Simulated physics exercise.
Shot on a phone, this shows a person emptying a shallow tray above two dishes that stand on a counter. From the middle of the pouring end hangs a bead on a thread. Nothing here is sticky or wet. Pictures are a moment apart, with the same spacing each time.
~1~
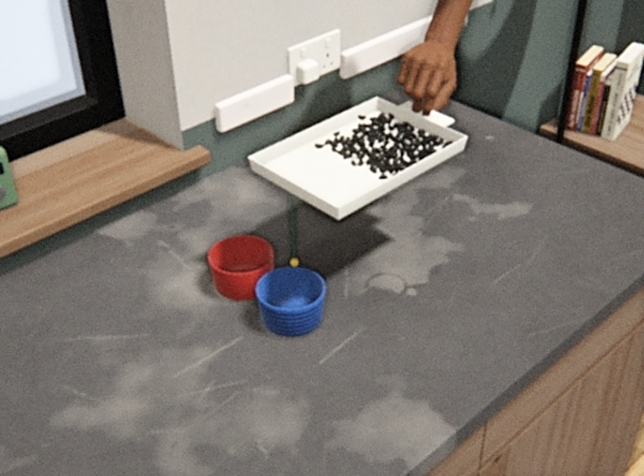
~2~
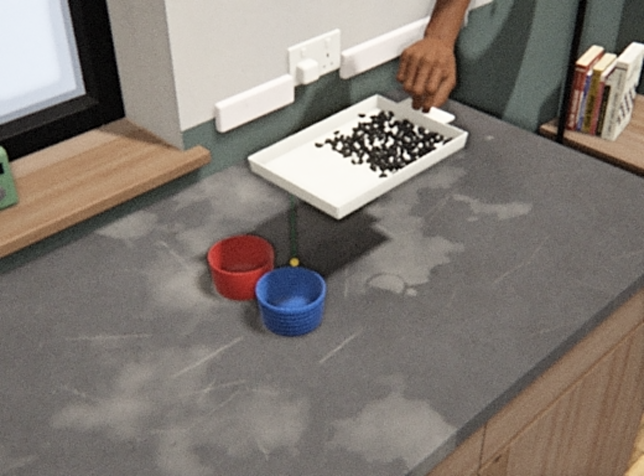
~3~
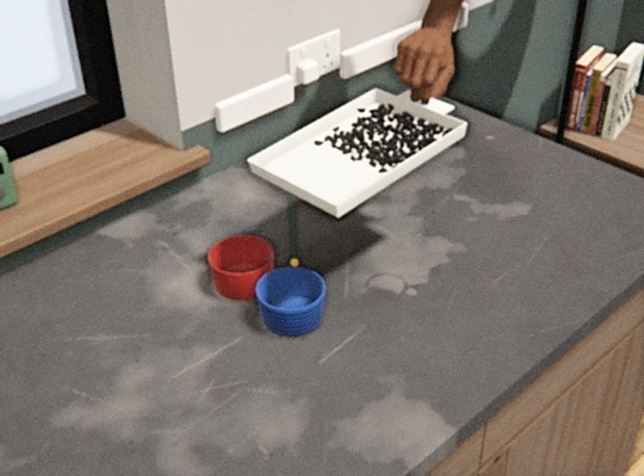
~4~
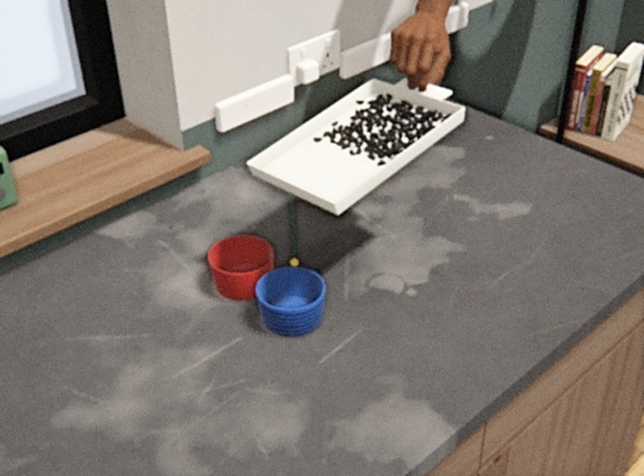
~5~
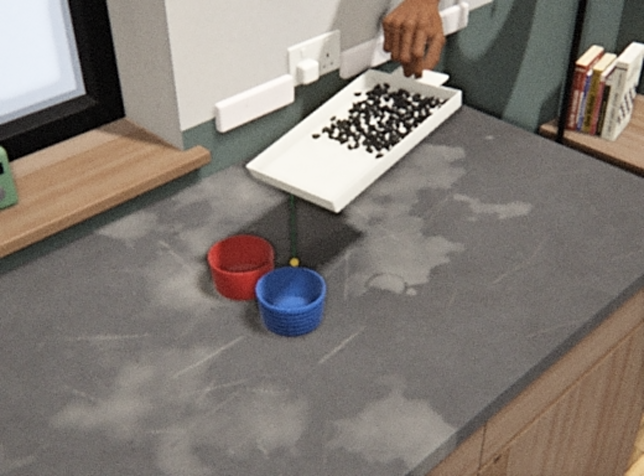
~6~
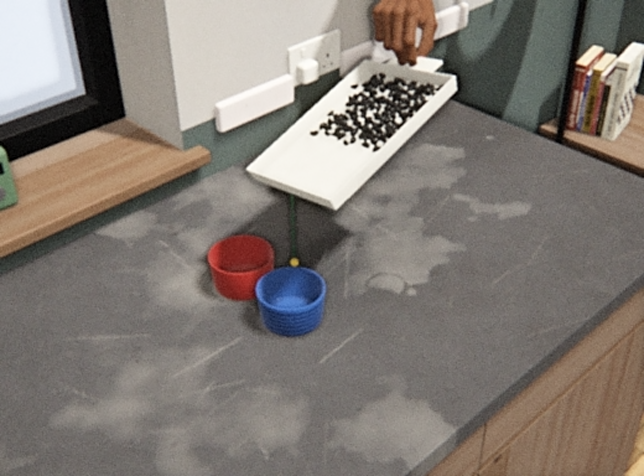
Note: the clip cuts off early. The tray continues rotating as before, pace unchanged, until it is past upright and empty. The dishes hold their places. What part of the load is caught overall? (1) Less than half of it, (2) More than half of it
Answer: 2.
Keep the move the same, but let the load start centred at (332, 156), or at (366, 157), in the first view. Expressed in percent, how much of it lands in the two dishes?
Around 80 then around 80 per cent.
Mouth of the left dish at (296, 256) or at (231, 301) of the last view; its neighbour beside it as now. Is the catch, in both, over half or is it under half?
Held in all, by try: A smaller portion, then a smaller portion.
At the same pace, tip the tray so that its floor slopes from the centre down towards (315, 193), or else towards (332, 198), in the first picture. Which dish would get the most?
Try one: The rightmost dish. Try two: The rightmost dish.
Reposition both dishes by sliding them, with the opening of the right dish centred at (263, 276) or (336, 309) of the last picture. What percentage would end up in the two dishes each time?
50 and 10 %.
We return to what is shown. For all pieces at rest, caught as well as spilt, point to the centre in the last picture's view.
(244, 275).
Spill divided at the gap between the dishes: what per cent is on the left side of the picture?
Looks to be around 60 per cent of the spill.
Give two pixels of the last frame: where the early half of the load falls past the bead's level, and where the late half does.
At (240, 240) for the first part, then at (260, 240) for the others.
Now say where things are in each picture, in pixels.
The first frame shows corners of the pouring end near (252, 157) and (338, 206), level; middle of the load near (396, 146), black beans; left dish near (217, 280); right dish near (266, 315); bead on its thread near (294, 262).
The second frame shows corners of the pouring end near (252, 158) and (338, 205), level; middle of the load near (396, 143).
The third frame shows corners of the pouring end near (251, 160) and (337, 204), tipped barely, lowest at the left corner; middle of the load near (396, 137).
The fourth frame shows corners of the pouring end near (250, 162) and (335, 201), tipped a little, lowest at the left corner; middle of the load near (394, 127).
The fifth frame shows corners of the pouring end near (250, 165) and (333, 199), tipped clearly, lowest at the left corner; middle of the load near (392, 118).
The sixth frame shows corners of the pouring end near (249, 168) and (330, 198), tipped clearly, lowest at the left corner; middle of the load near (387, 109); left dish near (217, 280); right dish near (266, 315).
Shortly afterwards, tray tipped steeply; all but a few on the tray; a little in the air.
Next, tray tipped past a quarter turn; near a quarter on the tray; only a few in the right dish; near half in the left dish; a little outside both; a little in the air.
Some moments later, tray tipped past a quarter turn; only a few in the right dish; the bulk in the left dish; near a quarter outside both.
In the end, tray tipped past a quarter turn; only a few in the right dish; the bulk in the left dish; near a quarter outside both.
